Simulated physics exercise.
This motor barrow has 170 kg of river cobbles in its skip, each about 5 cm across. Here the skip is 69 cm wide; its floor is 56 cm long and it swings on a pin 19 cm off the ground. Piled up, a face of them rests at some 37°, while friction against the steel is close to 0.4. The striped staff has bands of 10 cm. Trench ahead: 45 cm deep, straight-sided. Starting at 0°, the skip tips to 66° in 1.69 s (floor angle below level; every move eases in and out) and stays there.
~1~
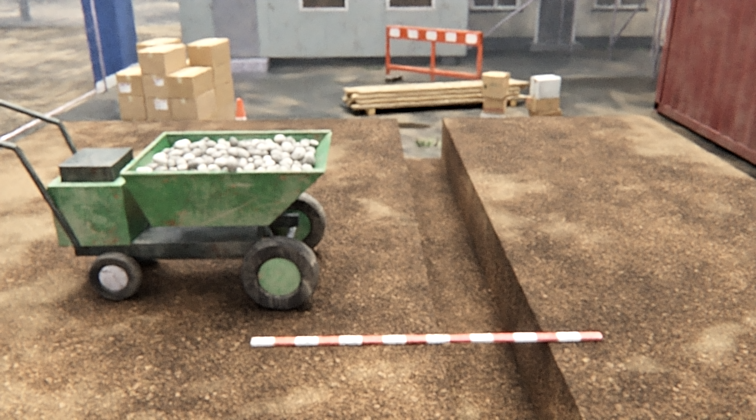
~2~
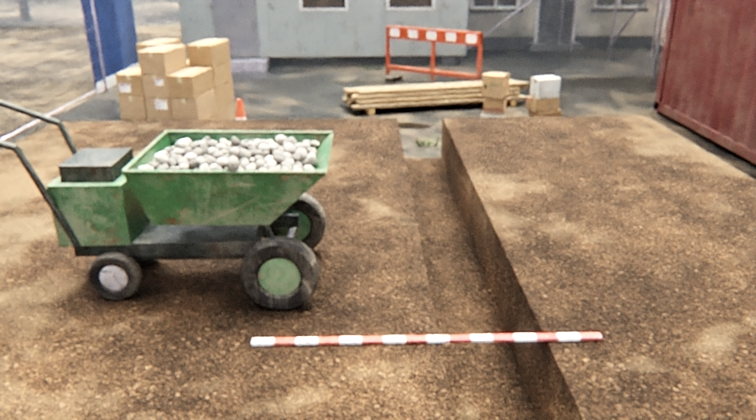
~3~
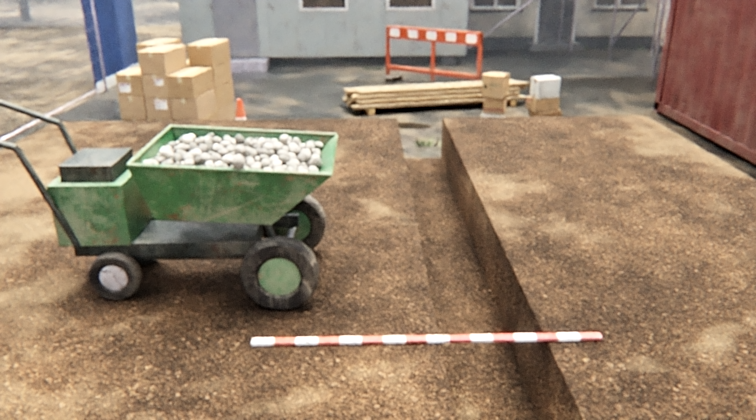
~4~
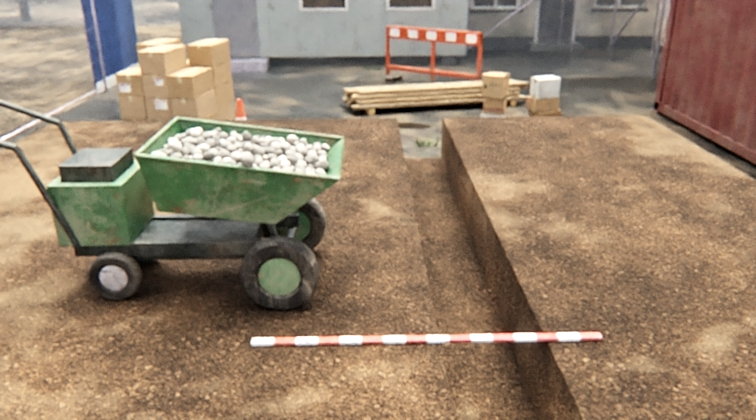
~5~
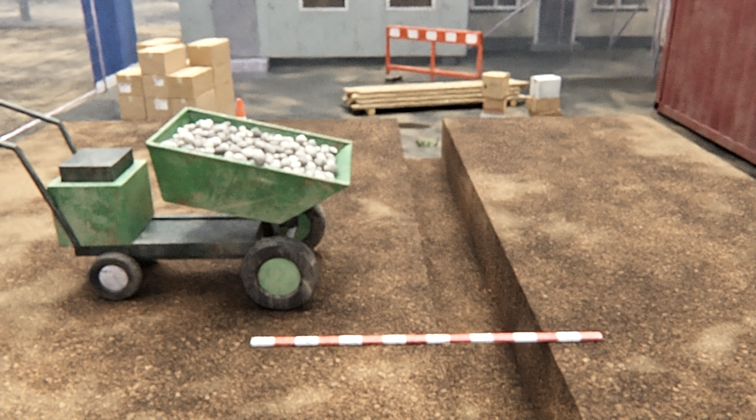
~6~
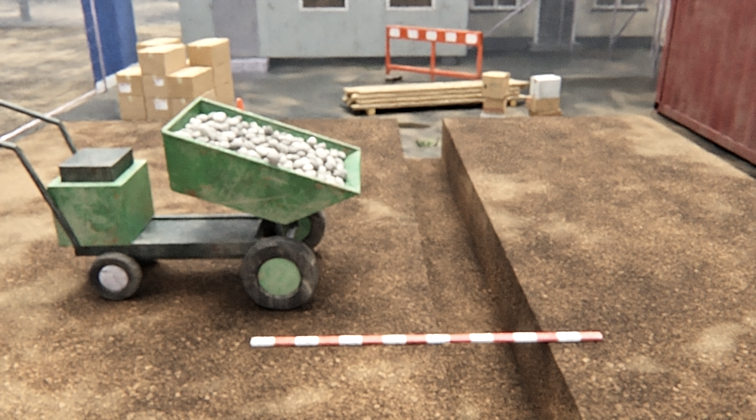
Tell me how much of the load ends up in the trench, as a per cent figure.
Some 88 per cent ends up in the trench.
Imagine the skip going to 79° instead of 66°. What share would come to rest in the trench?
Share in trench: Approx. 70%.
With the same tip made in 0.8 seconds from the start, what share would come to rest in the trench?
It would be near 90 percent.
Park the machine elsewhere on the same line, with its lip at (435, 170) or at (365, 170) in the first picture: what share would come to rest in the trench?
From the first place around 50 per cent, from the other around 100.
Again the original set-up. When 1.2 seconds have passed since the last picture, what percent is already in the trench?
Some 40 per cent of the load by that point.
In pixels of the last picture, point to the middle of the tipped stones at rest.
Somewhere near pixel (466, 330).
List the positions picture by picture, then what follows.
In the first frame, lip at (324, 172), floor tilted 0°, highest stones at (251, 146).
In the second frame, the skip is at 1°, its lip at (326, 173); the top of the load is at (237, 145).
In the third frame, the skip is at 4°, its lip at (331, 175); the top of the load is at (200, 143).
In the fourth frame, lip at (339, 179), floor tilted 8°, highest stones at (195, 139).
In the fifth frame, the skip is at 13°, its lip at (349, 185); the top of the load is at (201, 130).
In the sixth frame, lip at (359, 193), floor tilted 19°, highest stones at (207, 122).
Then, 0.7 s after the last picture the floor is at 56°, 99 % in the skip, 1 % short of the trench; the foremost stones are at (407, 226).
Then, 1.2 s after the last picture the floor is at 66°, 48 % in the skip, 13 % short of the trench, 39 % in the trench; the foremost stones are at (507, 341).
Then, 1.5 s after the last picture the floor is at 66°, 20 % in the skip, 15 % short of the trench, 65 % in the trench; the foremost stones are at (509, 341).
Then, 3.5 s after the last picture the floor is at 66°, 0 % in the skip, 12 % short of the trench, 88 % in the trench; the foremost stones are at (510, 339).
